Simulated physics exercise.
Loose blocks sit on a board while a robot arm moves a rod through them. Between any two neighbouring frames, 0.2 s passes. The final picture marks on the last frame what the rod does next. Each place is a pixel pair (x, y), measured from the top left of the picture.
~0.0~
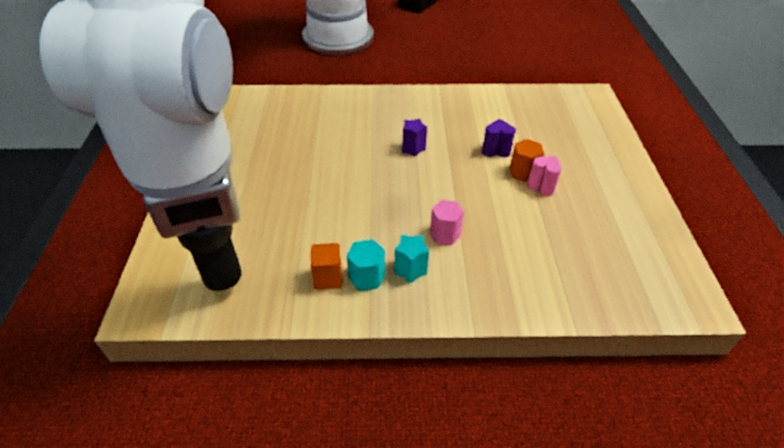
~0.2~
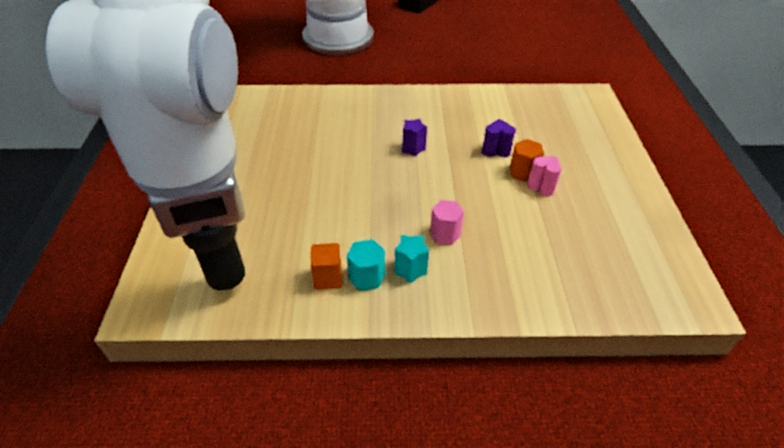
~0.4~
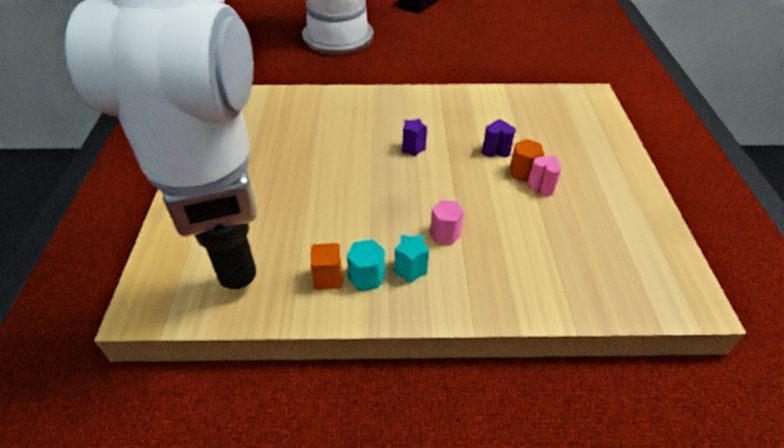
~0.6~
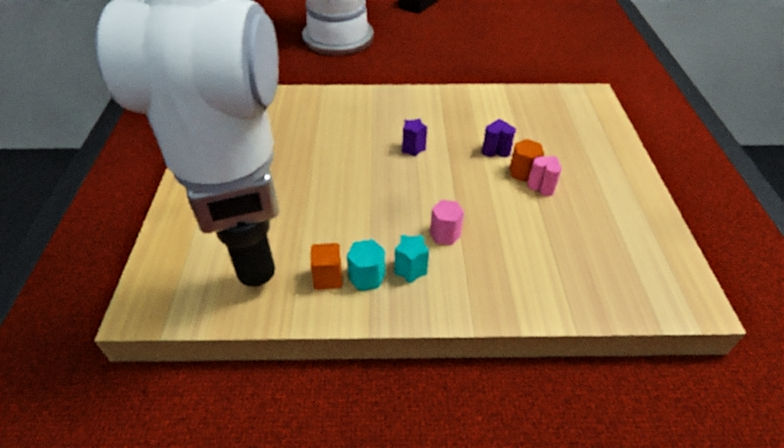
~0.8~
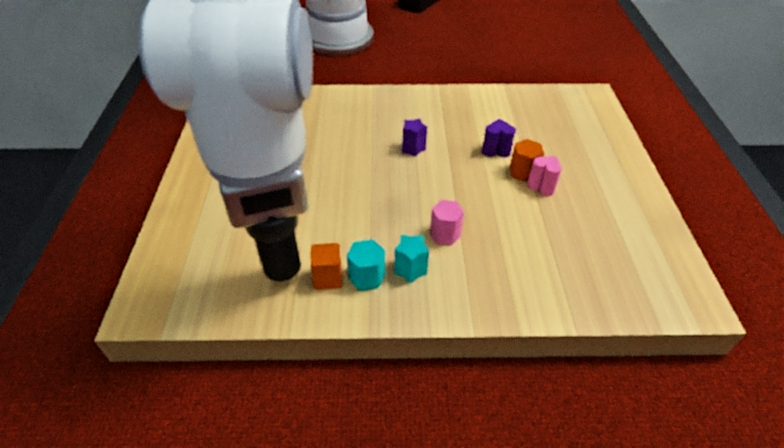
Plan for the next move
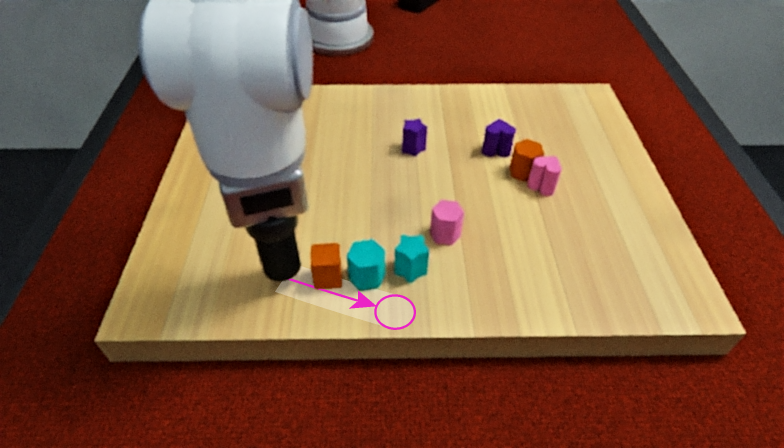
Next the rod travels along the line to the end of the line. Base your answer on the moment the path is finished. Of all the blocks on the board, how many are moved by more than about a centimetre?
There will be three or more blocks that move more than 1 cm.
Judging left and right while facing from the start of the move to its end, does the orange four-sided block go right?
In short: No.
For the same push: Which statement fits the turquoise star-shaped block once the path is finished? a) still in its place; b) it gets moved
Answer: B.
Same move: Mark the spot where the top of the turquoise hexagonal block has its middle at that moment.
It will end up at (422, 241).
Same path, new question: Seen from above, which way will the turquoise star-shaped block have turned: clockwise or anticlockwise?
It spins clockwise.
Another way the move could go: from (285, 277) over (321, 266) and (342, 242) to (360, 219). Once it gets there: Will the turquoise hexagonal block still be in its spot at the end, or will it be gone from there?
From what I can tell, it won't keep its place.
Drawn move, from (285, 277) to (395, 312).
On the path given first. One third of the way, rod at (320, 279); orange four-sided block at (352, 260); turquoise hexagonal block at (384, 252), turned 30° anticlockwise; turquoise star-shaped block at (418, 244).
Two thirds of the way, rod at (356, 290); orange four-sided block at (389, 265), turned 40° anticlockwise; turquoise hexagonal block at (409, 245), turned 60° anticlockwise; turquoise star-shaped block at (439, 237), turned 30° clockwise.
At the end, rod at (395, 301); orange four-sided block at (424, 266), turned 75° anticlockwise; turquoise hexagonal block at (422, 241), turned 100° anticlockwise; turquoise star-shaped block at (451, 232), turned 30° clockwise.
